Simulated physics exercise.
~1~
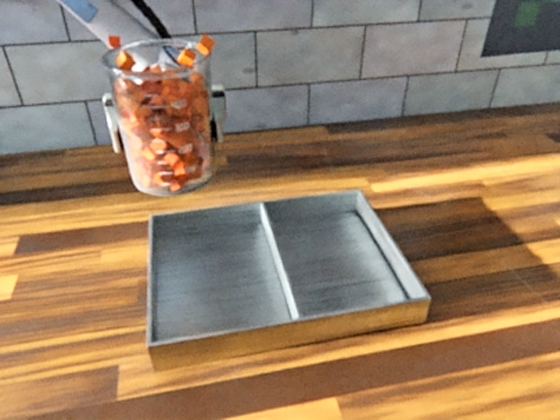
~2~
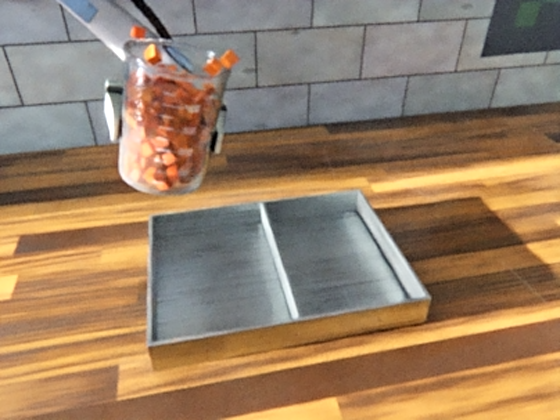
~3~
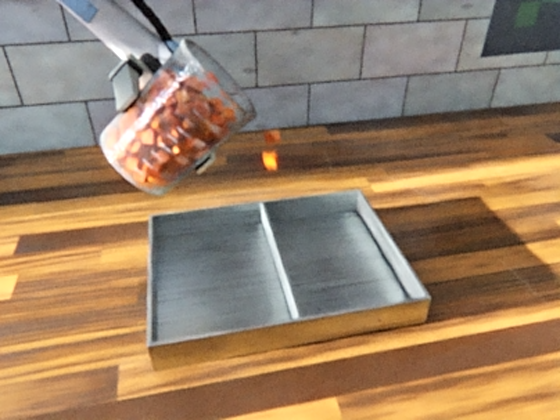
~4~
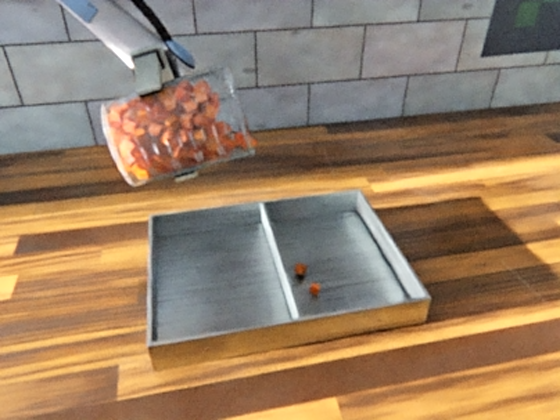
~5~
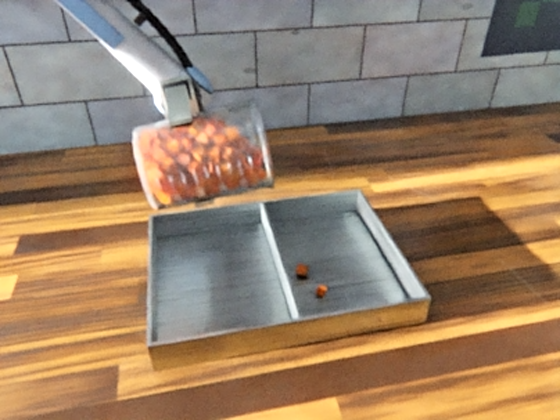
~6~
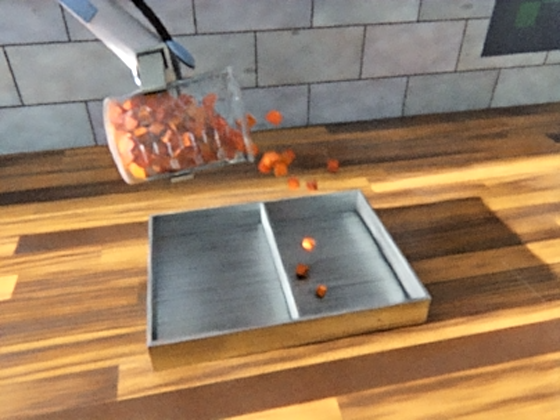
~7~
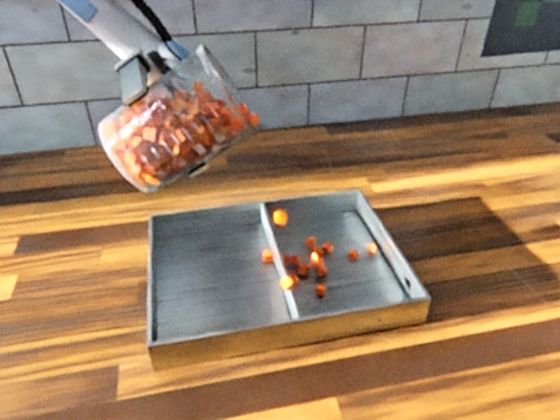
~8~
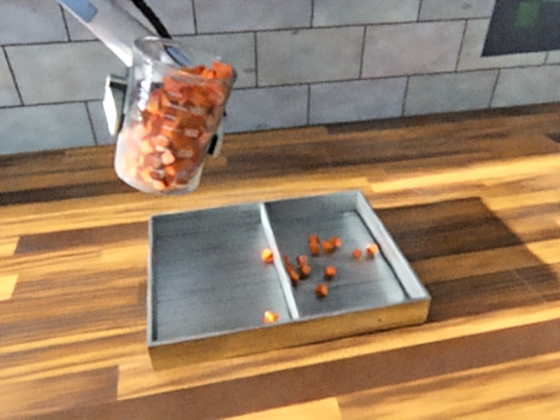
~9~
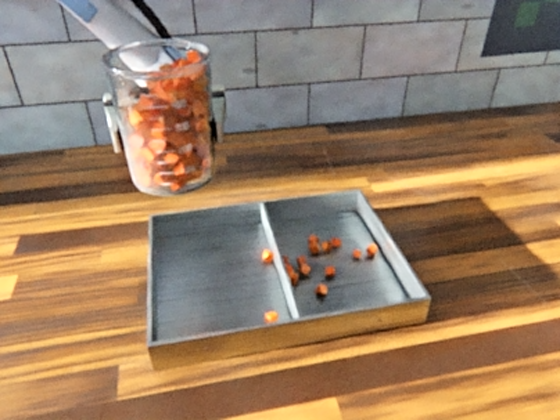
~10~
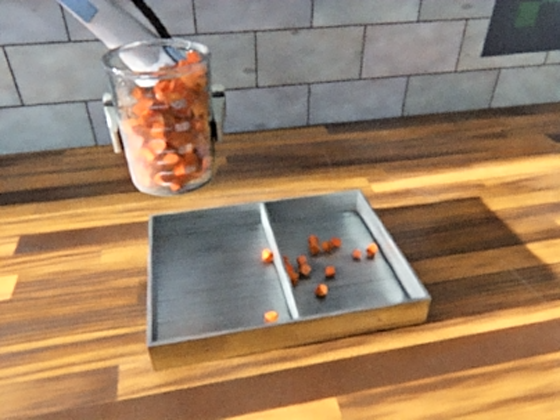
A clear cup packed with orange-red vegetable dice hangs from a robot arm at the upper left, above a striped wooden counter before a grey brick wall, seen from slightly above. Below it sits a shallow grey tray split in two by a cross wall. The arm tips the cup to the right, and a couple of pieces drop into the right part. It shifts the cup right and down, then back, as more dice tumble out. The cup swings upright, still mostly full, leaving a small scatter in the right part and a couple of pieces in the left.
